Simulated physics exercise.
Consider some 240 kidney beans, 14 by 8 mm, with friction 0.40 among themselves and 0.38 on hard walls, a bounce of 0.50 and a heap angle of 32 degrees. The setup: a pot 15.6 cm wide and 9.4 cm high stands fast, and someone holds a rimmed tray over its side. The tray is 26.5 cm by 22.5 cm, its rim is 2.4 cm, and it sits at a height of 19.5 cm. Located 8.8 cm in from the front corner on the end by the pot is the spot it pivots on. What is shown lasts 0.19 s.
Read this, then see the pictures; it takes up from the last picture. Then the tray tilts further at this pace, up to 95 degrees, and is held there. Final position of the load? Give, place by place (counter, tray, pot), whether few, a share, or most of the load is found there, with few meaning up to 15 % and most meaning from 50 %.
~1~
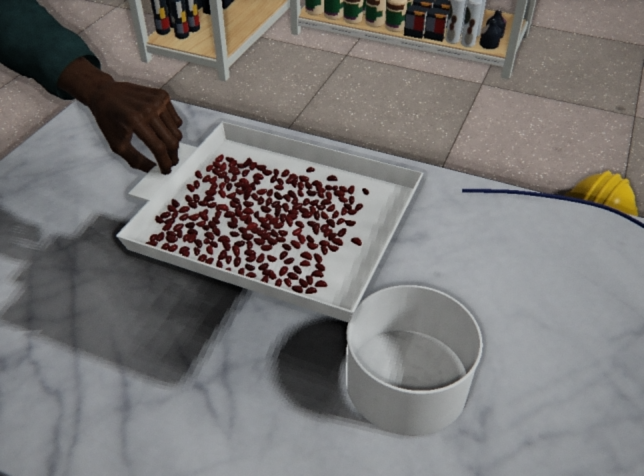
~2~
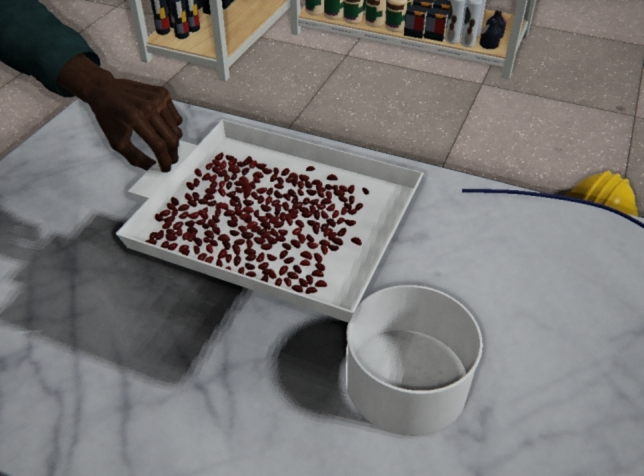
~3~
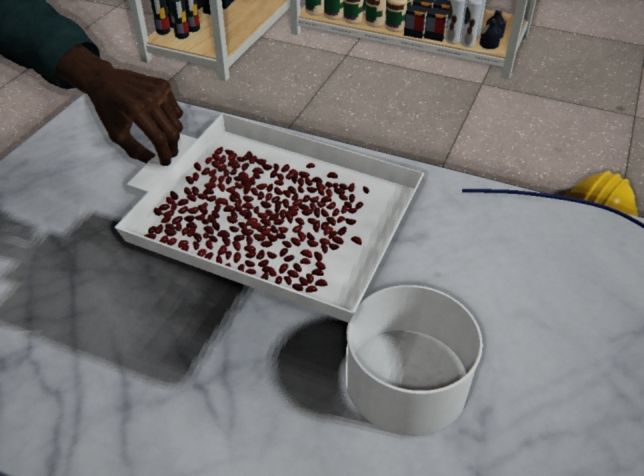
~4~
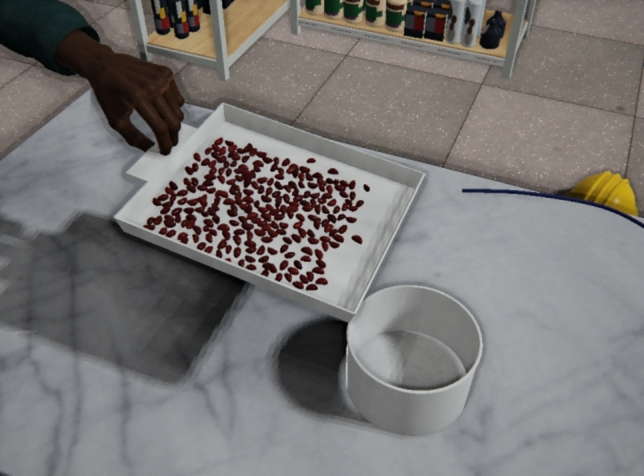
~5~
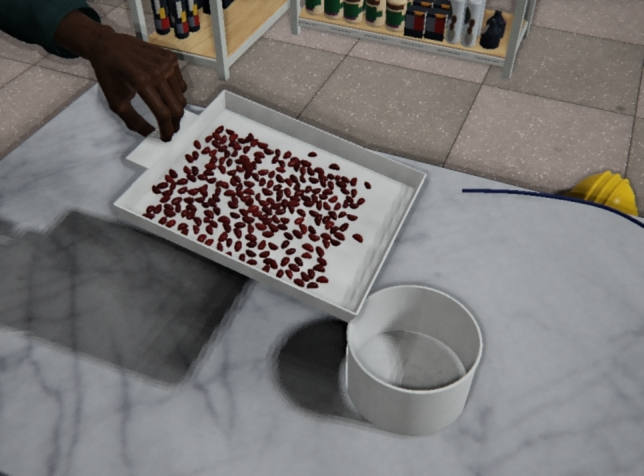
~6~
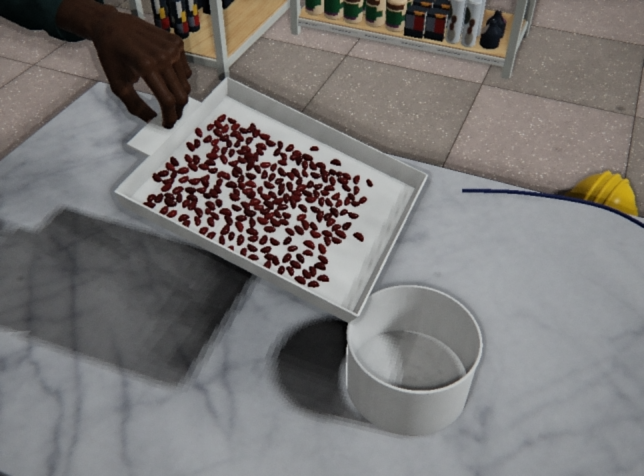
For the counter I expect a share; for the left on the tray I expect few; for the pot I expect most.
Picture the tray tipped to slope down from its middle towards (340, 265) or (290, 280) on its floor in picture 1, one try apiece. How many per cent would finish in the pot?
First try: About 40 percent; second try: About 5 percent.
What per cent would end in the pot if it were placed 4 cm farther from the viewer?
I'd put it at around 60 per cent.
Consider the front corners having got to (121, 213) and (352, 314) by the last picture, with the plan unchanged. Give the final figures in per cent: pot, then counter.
Final per cent - pot 30, counter 65.
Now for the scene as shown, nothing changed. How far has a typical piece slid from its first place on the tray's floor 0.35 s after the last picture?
Displacement on the tray: Roughly 9 cm.
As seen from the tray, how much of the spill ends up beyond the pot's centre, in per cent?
Share: Close to 80 %.
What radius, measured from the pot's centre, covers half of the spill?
I'd say around 20 centimetres.
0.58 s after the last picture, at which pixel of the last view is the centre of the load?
Close to pixel (409, 272).
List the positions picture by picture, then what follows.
Tray tilt 0 degrees, front corners at (124, 234) and (349, 306); middle of the pieces at (256, 215); pot at (414, 335), in the first picture.
Tray tilt 1 degrees, front corners at (124, 232) and (350, 306); middle of the pieces at (256, 214), in the second picture.
Tray tilt 3 degrees, front corners at (123, 225) and (350, 307); middle of the pieces at (256, 210), in the third picture.
Tray tilt 6 degrees, front corners at (122, 215) and (352, 307), lowest corner right front; middle of the pieces at (257, 204), in the fourth picture.
Tray tilt 11 degrees, front corners at (122, 203) and (353, 308), lowest corner right front; middle of the pieces at (258, 197), in the fifth picture.
Tray tilt 15 degrees, front corners at (123, 190) and (355, 309), lowest corner right front; middle of the pieces at (260, 190); pot at (414, 335), in the sixth picture.
Then, 0.35 s after the last picture, tilt 54 degrees; the tray holds 100 %, the pot 0 %.
Then, 0.58 s after the last picture, tilt 80 degrees; the tray holds 55 %, the pot 5 %.
Then, 0.93 s after the last picture, tilt 95 degrees; the tray holds 15 %, the pot 50 %.
In the end, counter 35 %, tray 0 %, pot 65 %.
